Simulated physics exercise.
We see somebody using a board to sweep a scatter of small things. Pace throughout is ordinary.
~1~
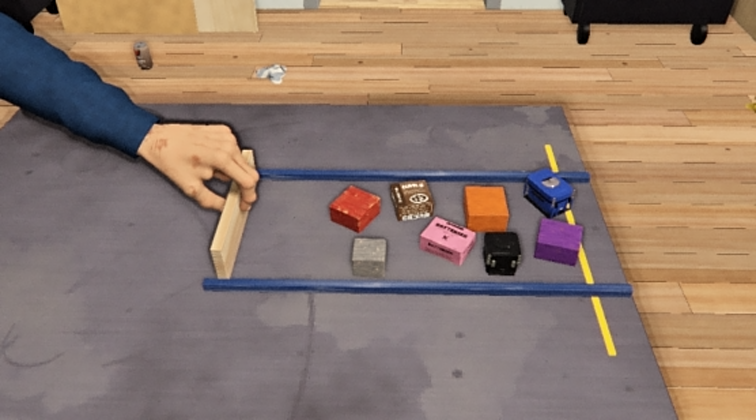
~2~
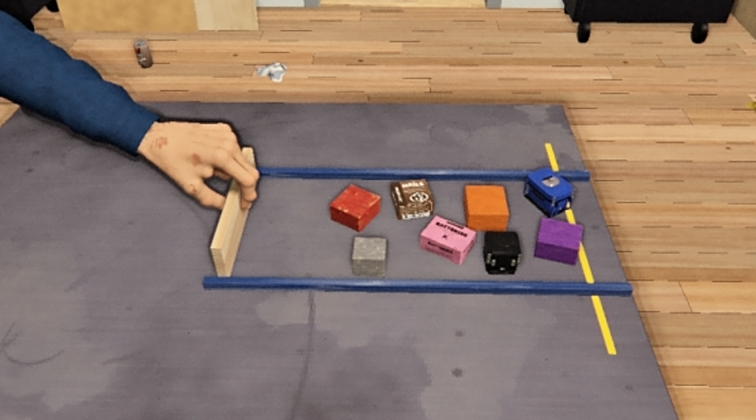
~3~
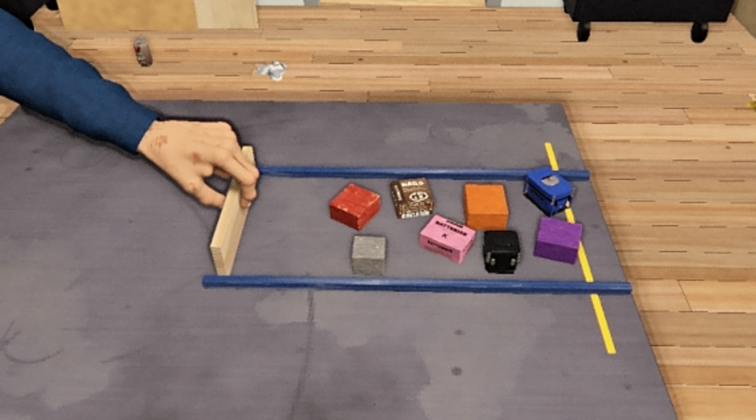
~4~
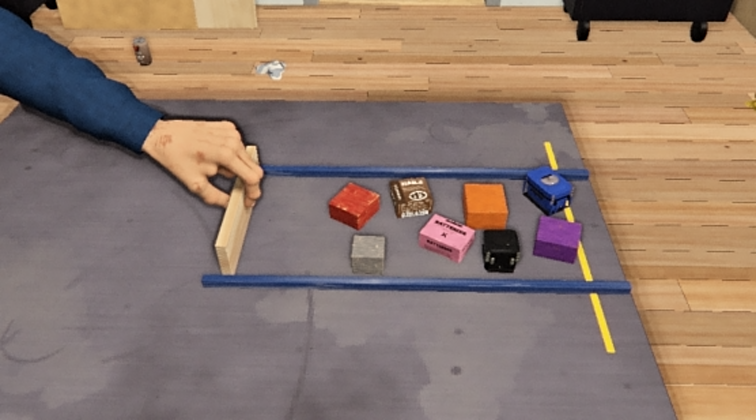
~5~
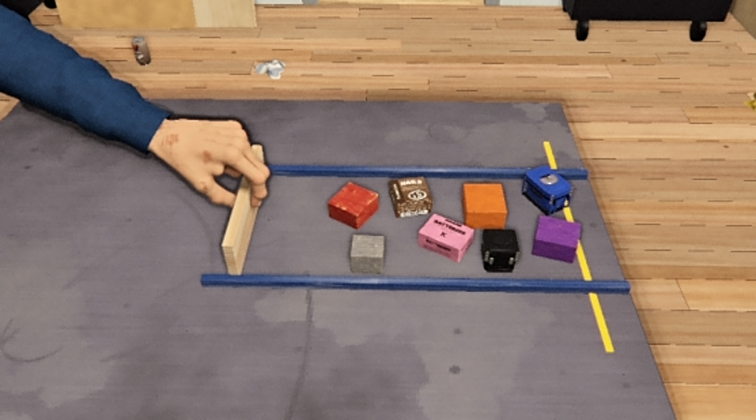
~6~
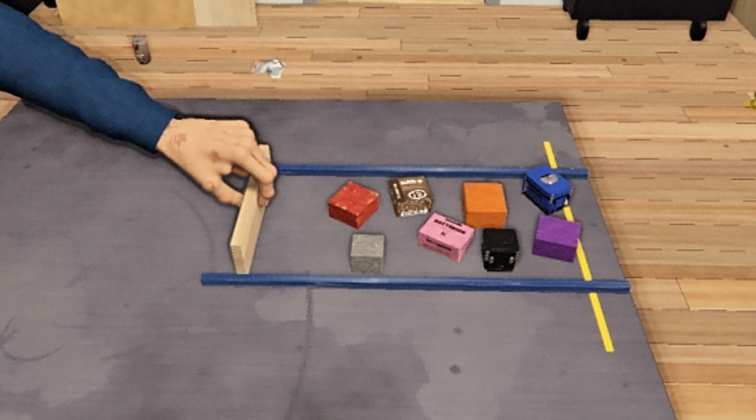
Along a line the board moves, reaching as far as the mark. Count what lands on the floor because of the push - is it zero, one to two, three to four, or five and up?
The count is five and up.
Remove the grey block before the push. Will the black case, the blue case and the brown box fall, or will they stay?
Black case safe, blue case gone, brown box gone.
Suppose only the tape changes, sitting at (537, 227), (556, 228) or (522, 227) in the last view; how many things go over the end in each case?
2, 4, 2.
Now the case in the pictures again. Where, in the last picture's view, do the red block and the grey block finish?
Final positions - red block around (586, 203), grey block around (602, 257).
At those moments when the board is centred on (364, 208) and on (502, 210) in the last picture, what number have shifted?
Note: First position 3; second position 8.
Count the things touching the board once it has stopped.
Number in contact with it: 3.
Soon after, none off yet; blue case at rest near (547, 190); purple block at rest near (556, 238); black case at rest near (499, 250).
After that, none off yet; blue case displaced a little near (559, 187); purple block at rest near (556, 238); black case moving near (504, 251).
And then, none off yet; blue case tilting well over near (610, 184); purple block displaced about its own width near (595, 240); black case displaced well along near (584, 263).
In the end, the number that fall off is five or more; gone, brown box, orange block, black case, purple block and blue case.
